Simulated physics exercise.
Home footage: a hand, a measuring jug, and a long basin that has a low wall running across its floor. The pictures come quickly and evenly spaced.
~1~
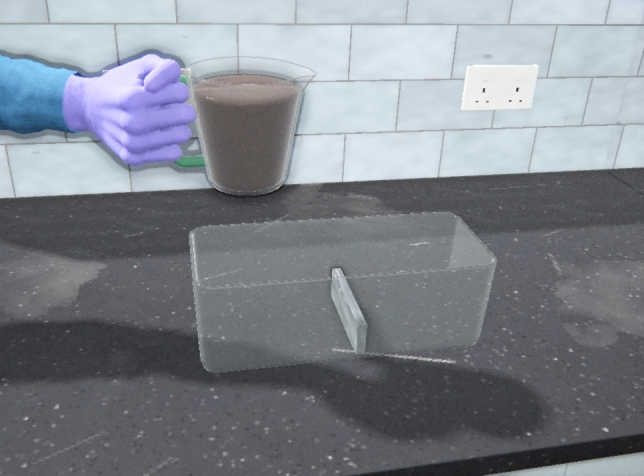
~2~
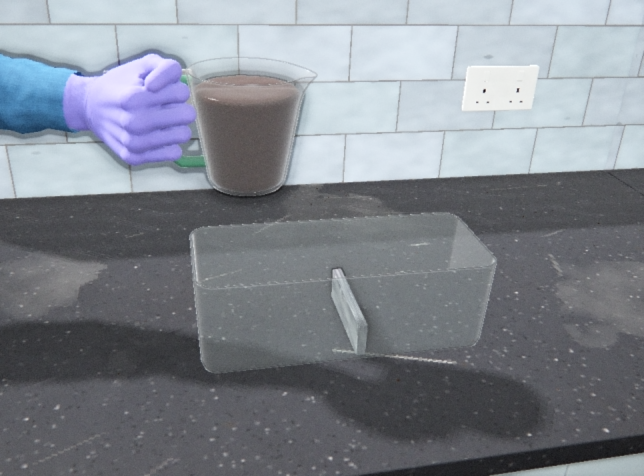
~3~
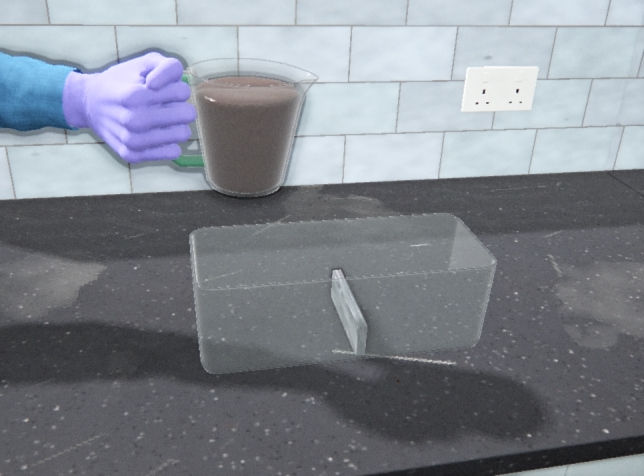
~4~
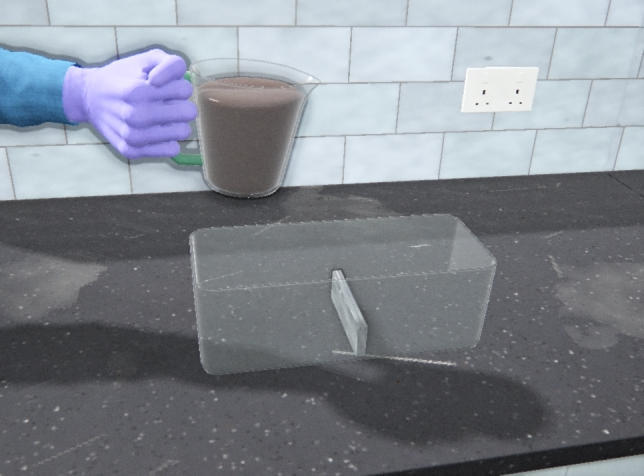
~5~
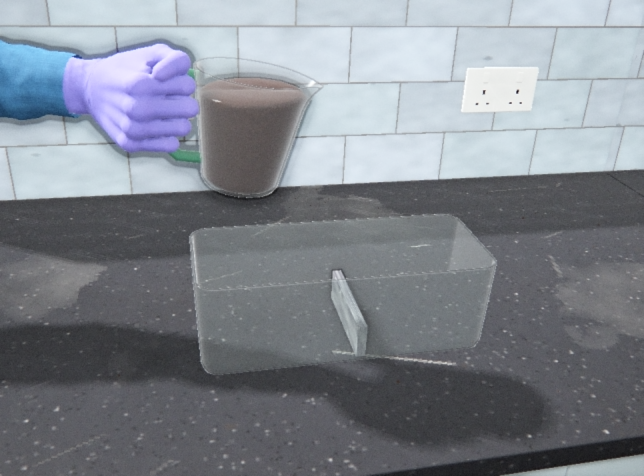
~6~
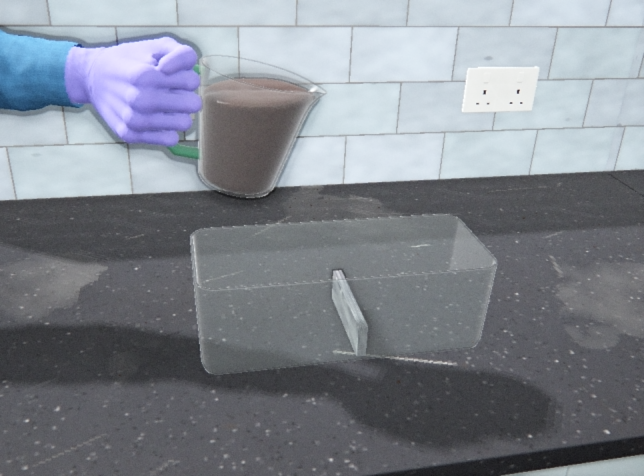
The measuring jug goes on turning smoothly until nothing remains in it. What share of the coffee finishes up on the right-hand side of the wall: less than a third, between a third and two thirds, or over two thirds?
Seems the share right of the wall goes past two thirds.
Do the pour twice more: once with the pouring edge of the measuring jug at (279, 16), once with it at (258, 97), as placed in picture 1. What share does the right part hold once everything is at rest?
About 50 per cent, then about 5 per cent.
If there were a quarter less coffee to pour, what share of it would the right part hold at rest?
It should come out close to 70 per cent.
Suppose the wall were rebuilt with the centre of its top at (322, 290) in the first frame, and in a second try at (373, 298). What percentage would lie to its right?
With the first placement it is 95 %, with the second 40 %.
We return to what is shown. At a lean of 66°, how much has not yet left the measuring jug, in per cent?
Near 70 in a hundred still remains.
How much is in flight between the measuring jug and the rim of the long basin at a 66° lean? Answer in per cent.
Something close to 20 percent of it.
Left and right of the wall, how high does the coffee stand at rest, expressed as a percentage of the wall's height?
Left 20 per cent, right 60.
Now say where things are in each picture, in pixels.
The first picture shows tilt 0°; pouring edge (316, 71); surface from (191, 88) to (298, 86); the long basin's rim runs from (192, 257) to (475, 238); the wall's top is at (349, 296).
The second picture shows tilt 1°; pouring edge (317, 73); surface from (193, 88) to (299, 87).
The third picture shows tilt 2°; pouring edge (318, 75); surface from (194, 89) to (300, 90).
The fourth picture shows tilt 5°; pouring edge (321, 79); surface from (195, 89) to (302, 91).
The fifth picture shows tilt 8°; pouring edge (323, 84); surface from (198, 90) to (306, 91).
The sixth picture shows tilt 13°; pouring edge (327, 90); surface from (203, 92) to (313, 92).
A moment on, the tilt is 66° and 72 per cent is still to pour, 0 is left of the wall and 8 right of it.
Next, the tilt is 100° and 16 per cent is still to pour, 5 is left of the wall and 63 right of it.
Then the tilt is 107° and 0 per cent is still to pour, 20 is left of the wall and 78 right of it.
Later the tilt is 107° and 0 per cent is still to pour, 22 is left of the wall and 77 right of it.
In the end 22 per cent lies left of the wall, 77 right of it and 1 outside.
